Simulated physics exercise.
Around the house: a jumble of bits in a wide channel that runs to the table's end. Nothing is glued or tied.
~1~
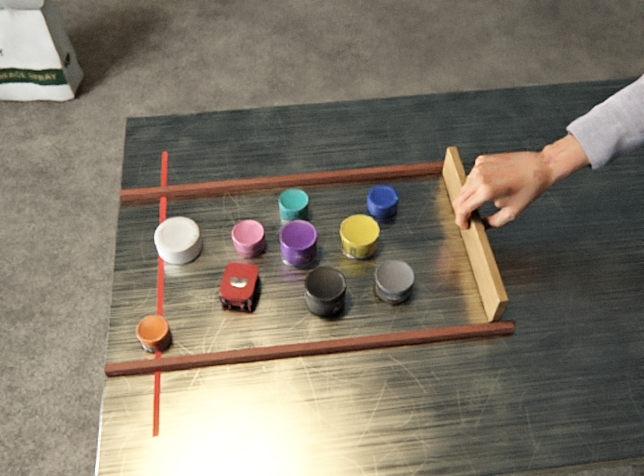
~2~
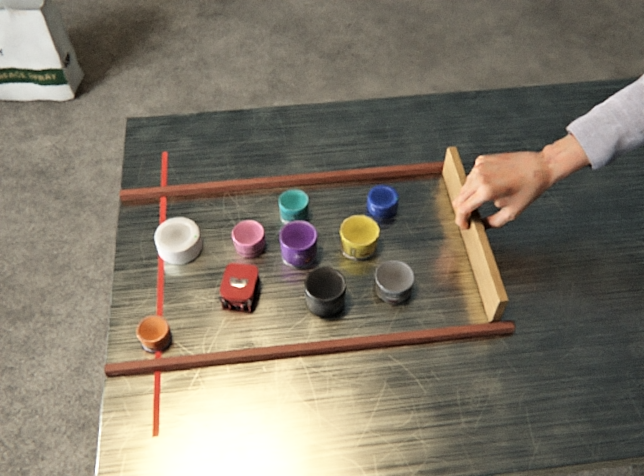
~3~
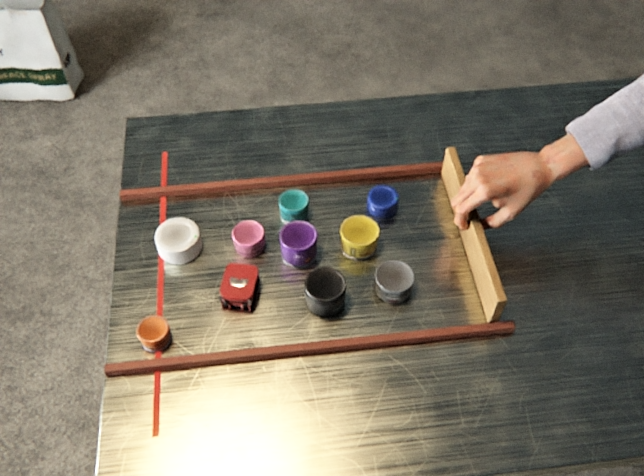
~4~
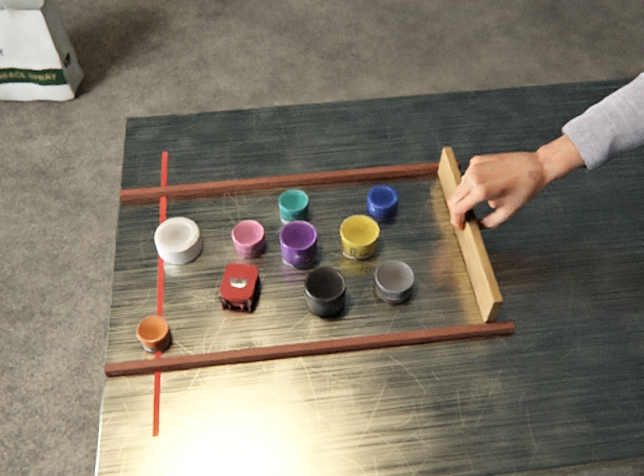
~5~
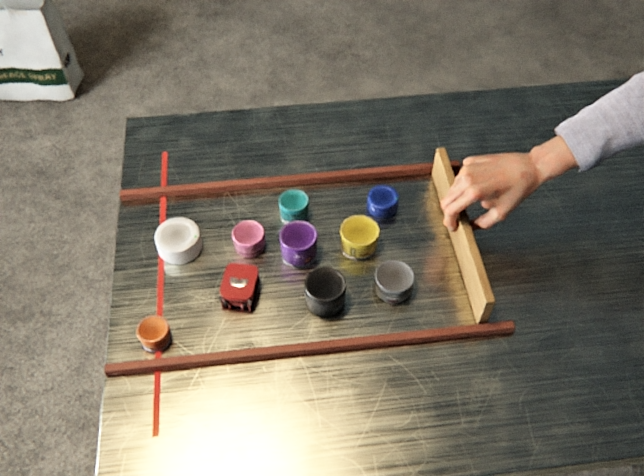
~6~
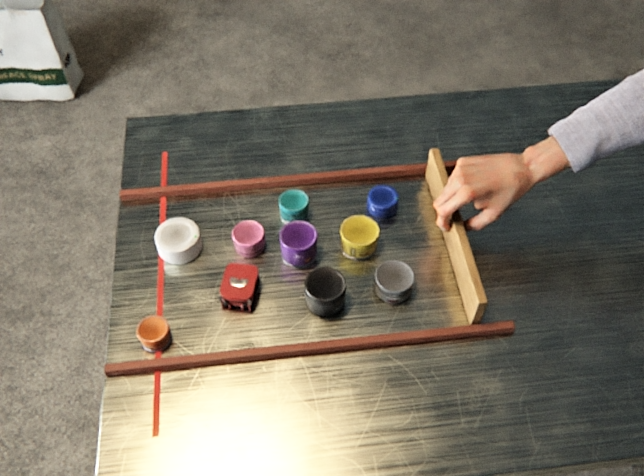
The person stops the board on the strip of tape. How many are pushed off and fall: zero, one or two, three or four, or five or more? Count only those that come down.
Here the number that fall off is three or four.
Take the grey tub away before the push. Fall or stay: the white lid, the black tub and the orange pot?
The white lid falls, the black tub holds on, the orange pot does not fall.
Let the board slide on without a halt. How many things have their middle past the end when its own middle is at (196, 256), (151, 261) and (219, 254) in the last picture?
Past the end: 0, 5 and 0.
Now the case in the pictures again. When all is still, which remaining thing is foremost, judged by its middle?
It is the turquoise pot.
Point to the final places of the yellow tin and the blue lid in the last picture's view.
About (139, 265), and the other about (146, 214).
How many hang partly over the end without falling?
1 of them.
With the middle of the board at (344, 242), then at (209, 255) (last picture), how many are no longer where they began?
The counts are 6 and 10.
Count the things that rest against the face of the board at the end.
That makes 5.
Soon after, none off yet; orange pot at rest near (155, 334); white lid at rest near (179, 241); red case at rest near (240, 287).
In the end, the number that fall off is three or four; gone, purple tin, red case, white lid and orange pot.
